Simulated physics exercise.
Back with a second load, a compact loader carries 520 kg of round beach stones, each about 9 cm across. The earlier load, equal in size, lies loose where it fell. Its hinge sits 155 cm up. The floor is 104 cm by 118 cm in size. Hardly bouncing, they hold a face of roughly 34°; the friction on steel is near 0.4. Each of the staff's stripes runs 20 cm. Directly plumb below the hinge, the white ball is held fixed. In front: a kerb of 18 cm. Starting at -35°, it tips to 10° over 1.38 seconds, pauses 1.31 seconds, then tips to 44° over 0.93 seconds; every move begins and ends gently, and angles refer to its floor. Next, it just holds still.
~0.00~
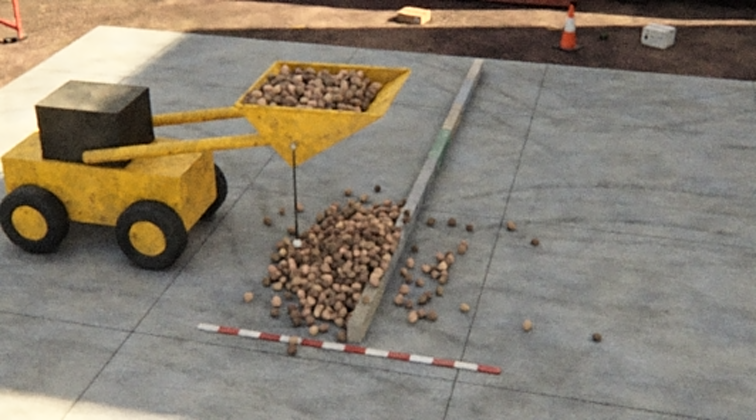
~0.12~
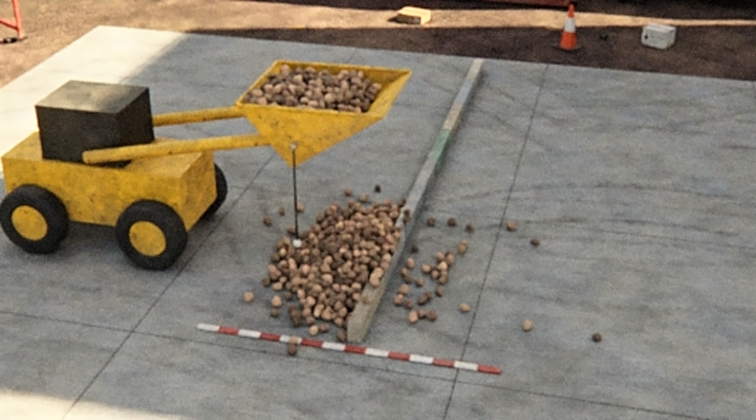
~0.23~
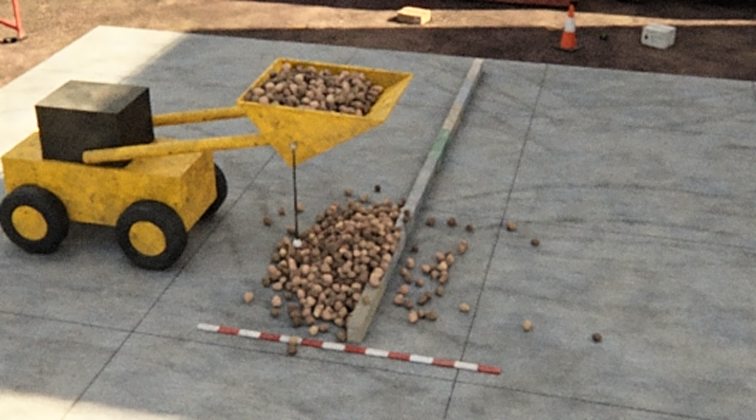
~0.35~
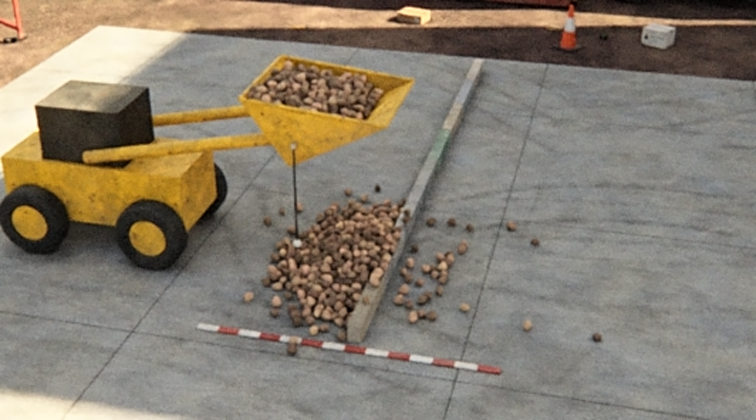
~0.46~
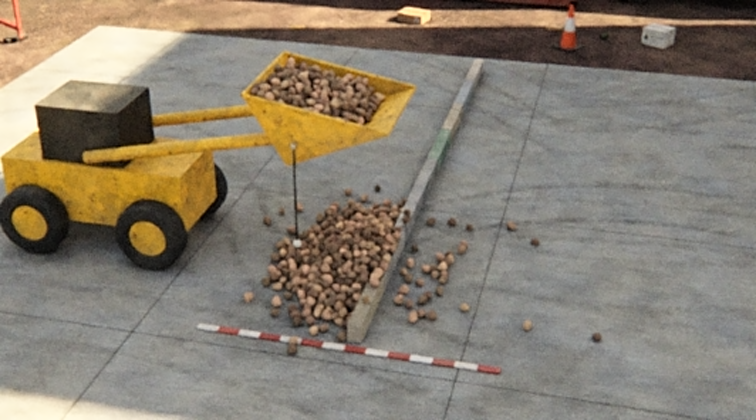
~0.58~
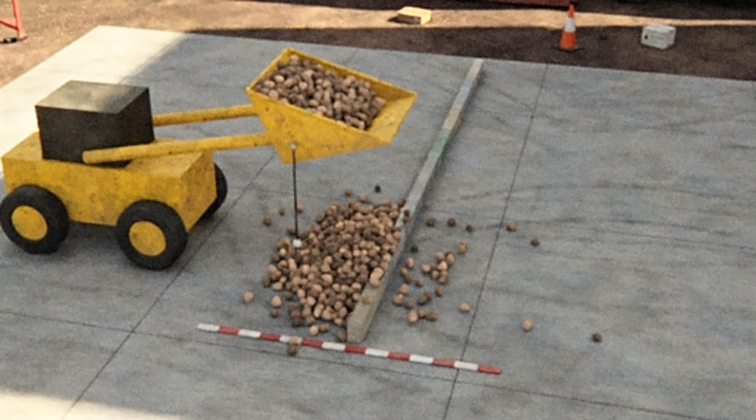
A yellow loader stood still on a grey concrete floor while its raised bucket, full of round brown stones, slowly tilted down toward the right above a loose pile resting mostly against a long kerb.
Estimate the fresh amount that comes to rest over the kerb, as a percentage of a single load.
About 97 per cent of a load.
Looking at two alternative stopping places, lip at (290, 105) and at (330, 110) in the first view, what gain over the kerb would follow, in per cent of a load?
Roughly 5 per cent, then 40 per cent.
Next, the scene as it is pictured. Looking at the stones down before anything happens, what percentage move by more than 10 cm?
Estimate: 5 %, roughly.
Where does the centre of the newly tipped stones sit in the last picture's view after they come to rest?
Around (433, 264).
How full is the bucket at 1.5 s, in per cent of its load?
Close to 100 in a hundred.
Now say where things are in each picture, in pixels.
In the first picture, the bucket is at -35°, its lip at (382, 116); the top of the load is at (308, 81). The earlier load is highest near (363, 240), 29 cm above ground level, 94 % on this side of the kerb, 6 % over the kerb.
In the second picture, lip at (383, 117), floor tilted -34°, highest stones at (302, 81); the stones move at 0.1 m/s on average.
In the third picture, the bucket is at -32°, its lip at (384, 121); the top of the load is at (292, 79); the stones move at 0.1 m/s on average.
In the fourth picture, lip at (386, 127), floor tilted -28°, highest stones at (285, 76); the stones move at 0.2 m/s on average.
In the fifth picture, the bucket is at -23°, its lip at (388, 135); the top of the load is at (286, 72); the stones move at 0.2 m/s on average.
In the sixth picture, lip at (389, 143), floor tilted -18°, highest stones at (290, 70); the stones move at 0.2 m/s on average.
After 1.0 s the floor is at 3°; in per cent of one load, 100 in the bucket, 94 on this side of the kerb, 6 over the kerb; the foremost stones are at (502, 267).
After 1.5 s the floor is at 10°; in per cent of one load, 98 in the bucket, 94 on this side of the kerb, 8 over the kerb; the foremost stones are at (502, 267).
After 4.1 s the floor is at 44°; in per cent of one load, 0 in the bucket, 98 on this side of the kerb, 102 over the kerb; the foremost stones are at (600, 319).
After 6.8 s the floor is at 44°; in per cent of one load, 0 in the bucket, 97 on this side of the kerb, 102 over the kerb; the foremost stones are at (600, 319). Net gain over the kerb, 97.
